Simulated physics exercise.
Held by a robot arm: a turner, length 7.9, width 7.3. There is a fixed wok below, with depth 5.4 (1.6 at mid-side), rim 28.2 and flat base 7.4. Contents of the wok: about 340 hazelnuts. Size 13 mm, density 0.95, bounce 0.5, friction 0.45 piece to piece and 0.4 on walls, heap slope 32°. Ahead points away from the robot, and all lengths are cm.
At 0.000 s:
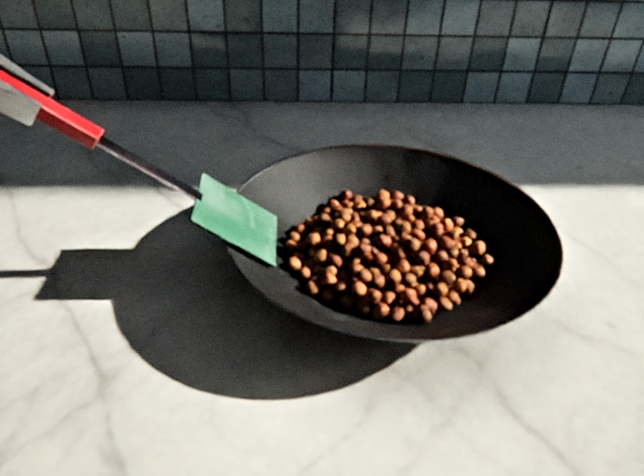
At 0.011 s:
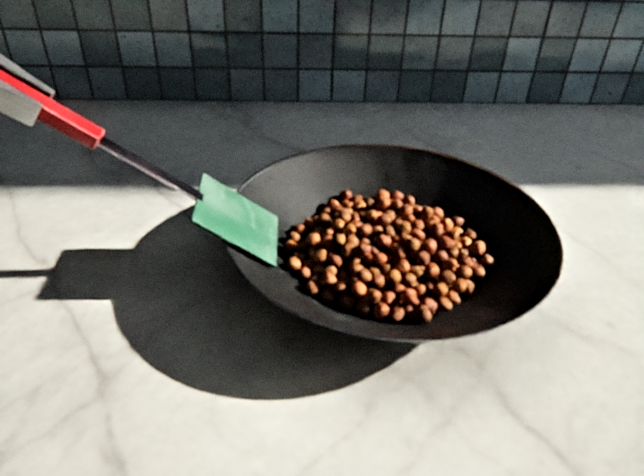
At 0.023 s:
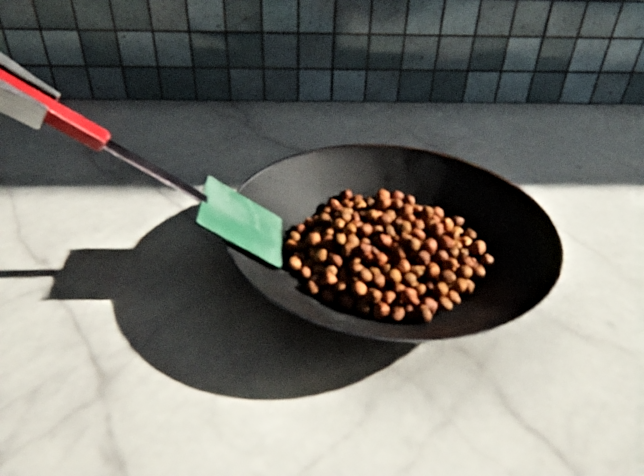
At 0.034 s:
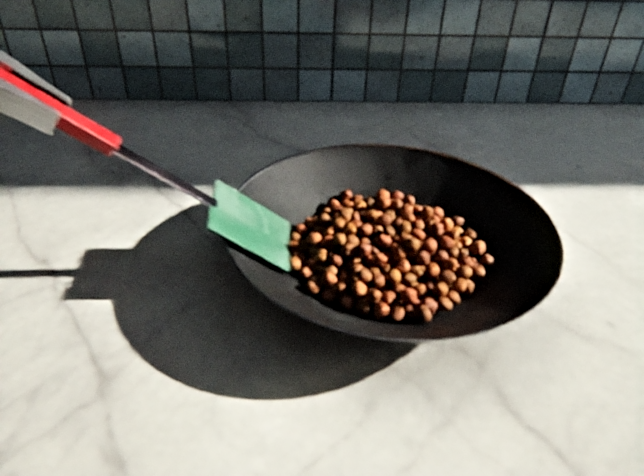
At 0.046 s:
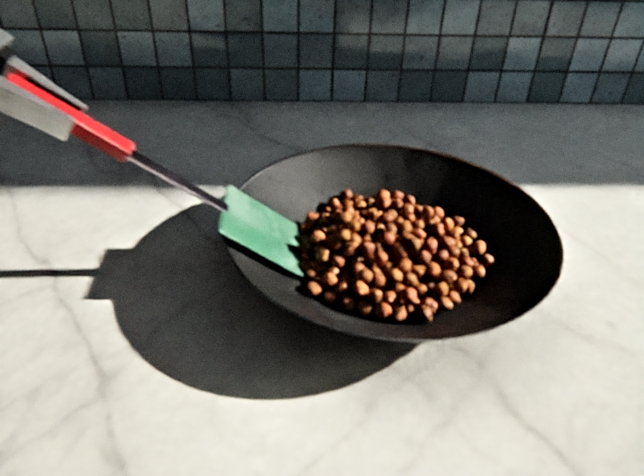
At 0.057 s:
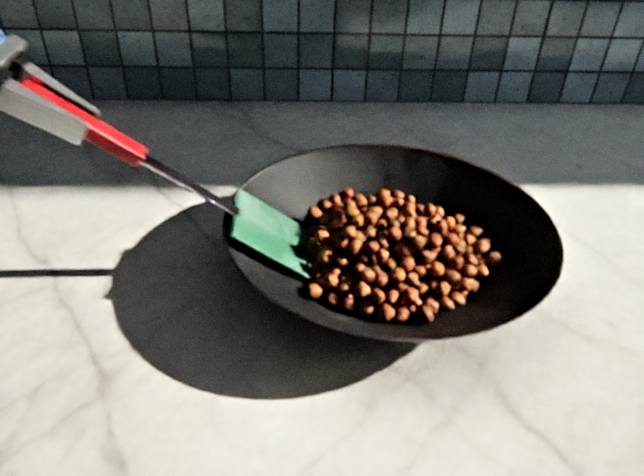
On a marble counter, a robot arm pushes a green turner rightward into hazelnuts in a wok.
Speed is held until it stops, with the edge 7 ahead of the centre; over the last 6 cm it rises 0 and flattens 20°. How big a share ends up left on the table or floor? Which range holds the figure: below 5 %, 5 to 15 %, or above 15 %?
The figure lies within 5 to 15 %.
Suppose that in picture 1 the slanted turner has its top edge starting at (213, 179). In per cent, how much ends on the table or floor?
Roughly 10 percent ends on the table or floor.
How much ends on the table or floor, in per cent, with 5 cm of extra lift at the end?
Some 15 per cent.
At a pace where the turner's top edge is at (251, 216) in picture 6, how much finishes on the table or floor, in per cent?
20 %.
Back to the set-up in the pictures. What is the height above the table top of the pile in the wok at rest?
About 7.0 centimetres.
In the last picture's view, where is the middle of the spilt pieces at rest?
About (601, 251).
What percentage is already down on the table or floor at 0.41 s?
Some 8 per cent of the load.
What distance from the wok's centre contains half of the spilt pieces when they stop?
The answer is around 24 cm.
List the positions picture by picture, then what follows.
Turner top edge at (196, 196), sloping 36°; upper third of the load around (389, 240), from x 290 to 485, top at y 195; 335 in the wok, in the first picture.
Turner top edge at (197, 196), sloping 36°; upper third of the load around (389, 240), from x 290 to 485, top at y 195, in the second picture.
Turner top edge at (202, 198), sloping 36°; upper third of the load around (389, 240), from x 290 to 485, top at y 195, in the third picture.
Turner top edge at (212, 202), sloping 36°; upper third of the load around (389, 240), from x 295 to 485, top at y 195, in the fourth picture.
Turner top edge at (223, 207), sloping 36°; upper third of the load around (388, 239), from x 305 to 485, top at y 195, in the fifth picture.
Turner top edge at (235, 211), sloping 36°; upper third of the load around (390, 236), from x 315 to 495, top at y 195; 335 in the wok, in the sixth picture.
After 0.12 s, sloping 36°, highest piece 7 above the table; 335 in the wok.
After 0.18 s, sloping 30°, highest piece 7 above the table; 333 in the wok, 2 on the blade or in flight.
After 0.41 s, sloping 16°, highest piece 6 above the table; 310 in the wok, 24 on the table or floor, 1 on the blade or in flight.
After 1.46 s, sloping 16°, highest piece 6 above the table; 309 in the wok, 26 on the table or floor.
At rest, 309 in the wok, 26 on the table or floor. That is 8 % on the table or floor.
